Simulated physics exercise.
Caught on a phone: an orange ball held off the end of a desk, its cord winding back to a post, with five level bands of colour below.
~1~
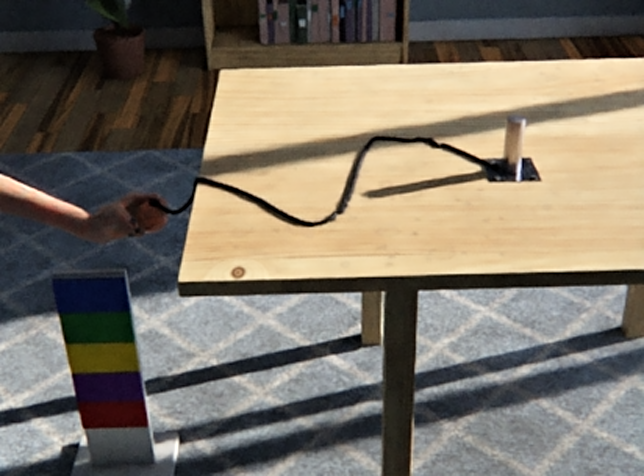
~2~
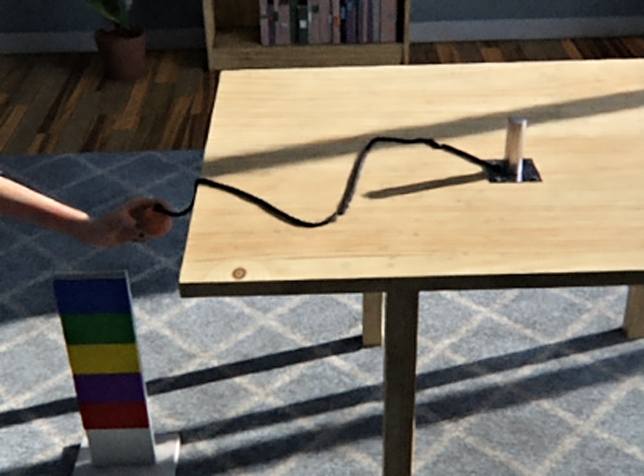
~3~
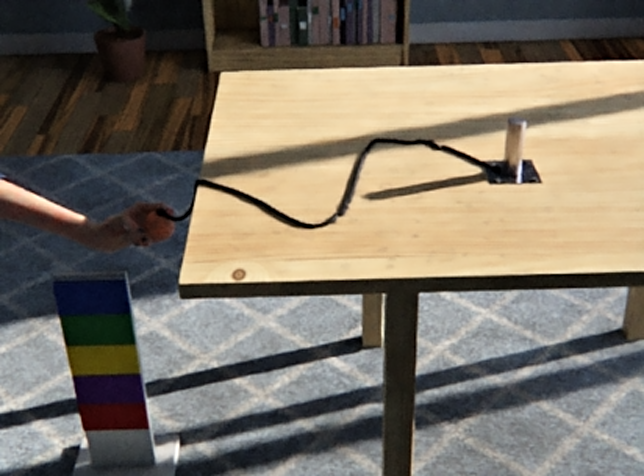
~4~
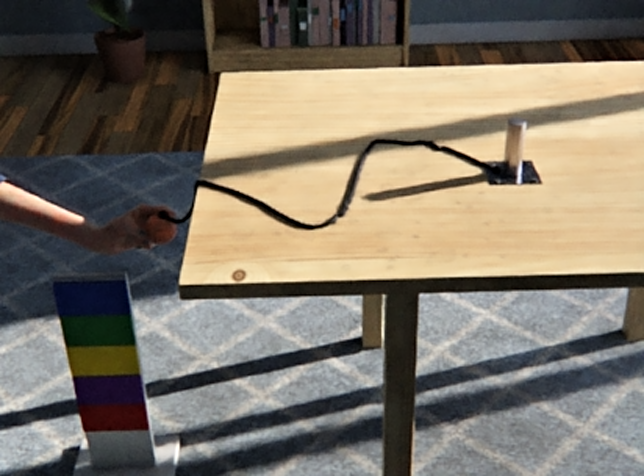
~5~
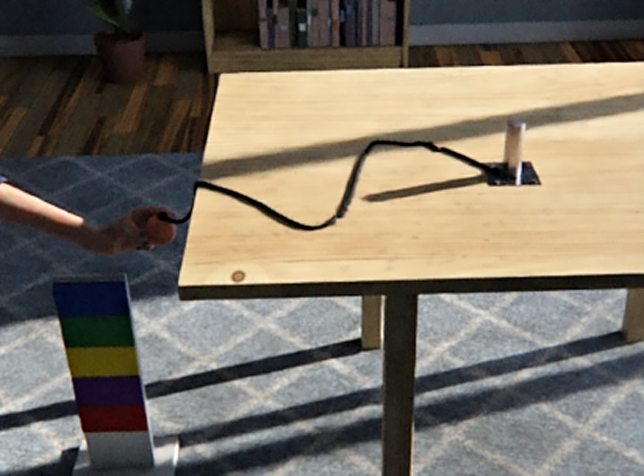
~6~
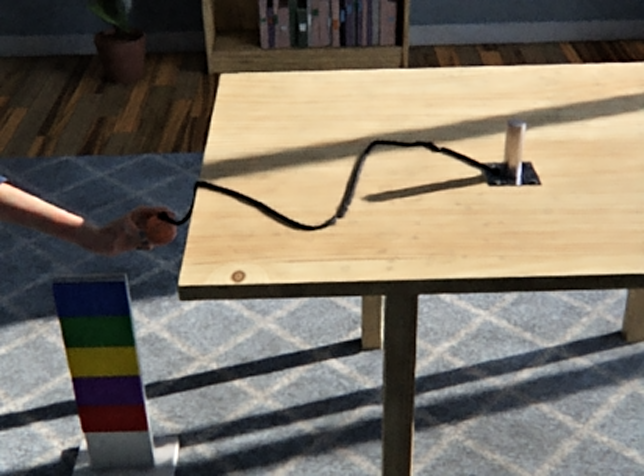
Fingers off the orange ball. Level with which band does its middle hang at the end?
Its middle rests at the red band.
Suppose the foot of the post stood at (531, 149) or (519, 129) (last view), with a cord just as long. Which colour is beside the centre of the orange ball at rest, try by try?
Taking them in turn: Purple; purple.
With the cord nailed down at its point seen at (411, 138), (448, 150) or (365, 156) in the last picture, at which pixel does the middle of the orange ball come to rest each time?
Try by try, around (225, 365), (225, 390) and (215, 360).
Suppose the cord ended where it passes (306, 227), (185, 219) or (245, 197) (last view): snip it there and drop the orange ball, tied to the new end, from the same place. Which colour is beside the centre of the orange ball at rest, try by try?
One after the other, higher than all five; purple; green.
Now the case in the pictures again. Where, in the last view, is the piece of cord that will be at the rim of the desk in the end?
Near (349, 203).
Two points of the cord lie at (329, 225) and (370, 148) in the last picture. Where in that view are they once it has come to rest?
About (205, 211), and the other about (317, 169).
Soon after, ball near (251, 396); level with red.
After that, ball near (210, 399); level with red.
In the end, ball near (229, 396); level with red. The red one.
